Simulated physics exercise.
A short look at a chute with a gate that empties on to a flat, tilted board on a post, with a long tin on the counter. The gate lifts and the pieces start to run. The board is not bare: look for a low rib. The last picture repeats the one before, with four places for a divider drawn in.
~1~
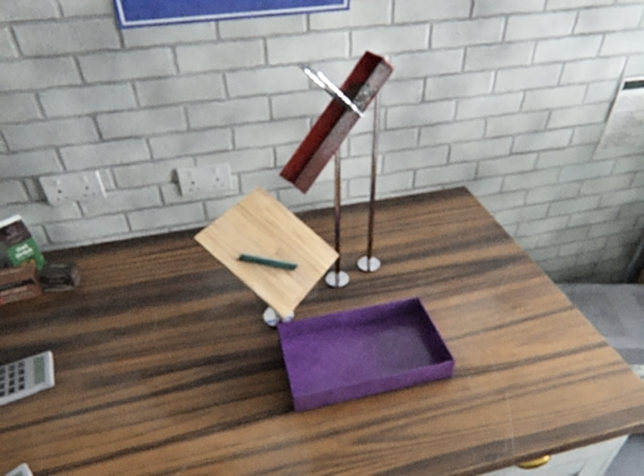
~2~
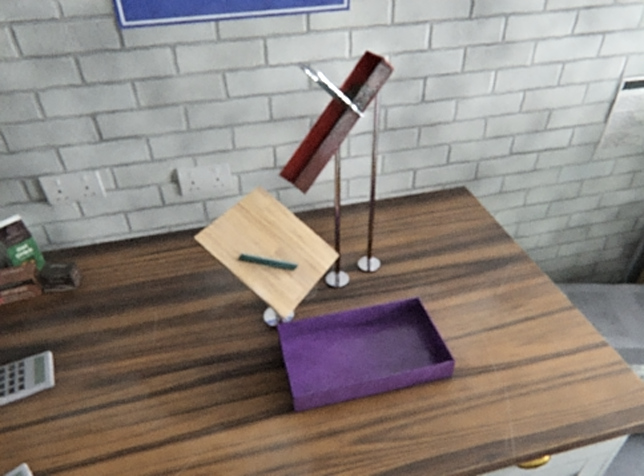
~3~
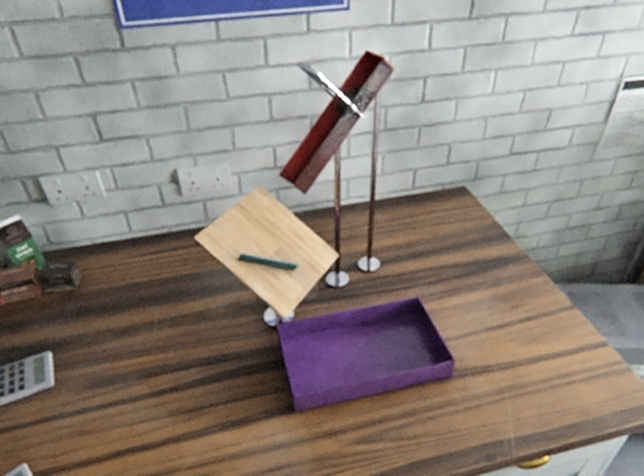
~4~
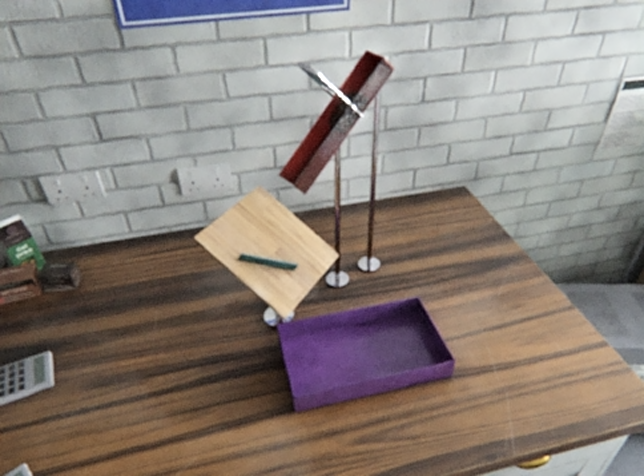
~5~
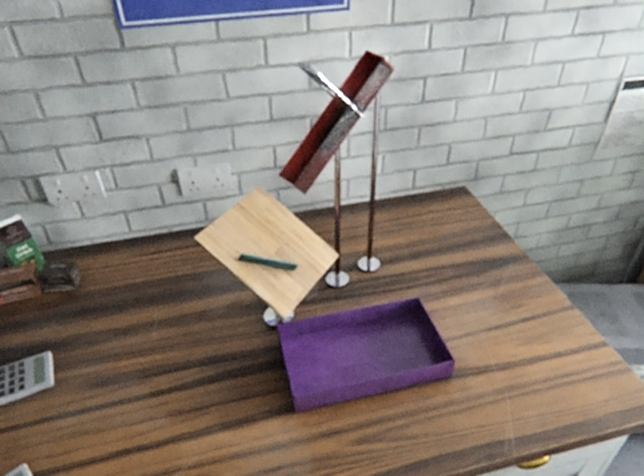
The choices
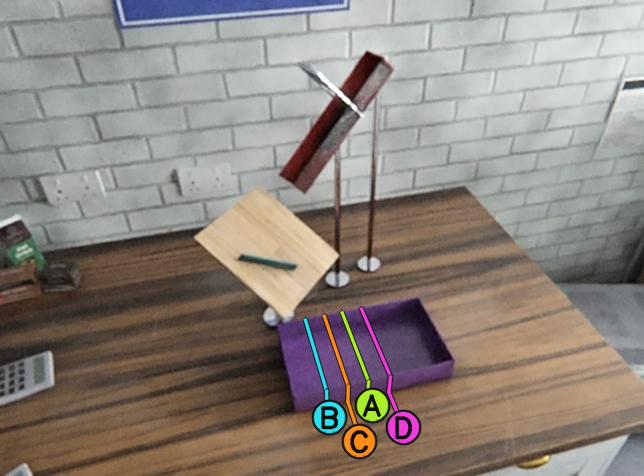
A purple tray sat on a wooden counter below a tilted wooden board with a dark green strip on it, while small pieces in the raised reddish chute slid a little way down its slope.
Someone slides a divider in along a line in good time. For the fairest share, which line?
Take A.
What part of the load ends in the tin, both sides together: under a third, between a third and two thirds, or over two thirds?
It is over two thirds.
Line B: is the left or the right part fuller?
The right side.
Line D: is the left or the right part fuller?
More lands on the left.
On the marked copy, line A crosses the front rim at (368, 380); line B crosses the front rim at (326, 390); line C crosses the front rim at (347, 385); line D crosses the front rim at (390, 375).
With A, of what is caught, about half on the left of the divider, about half on the right.
With B, of what is caught, none on the left of the divider, all on the right.
With C, of what is caught, none on the left of the divider, all on the right.
With D, of what is caught, nearly all on the left of the divider, a small part on the right.
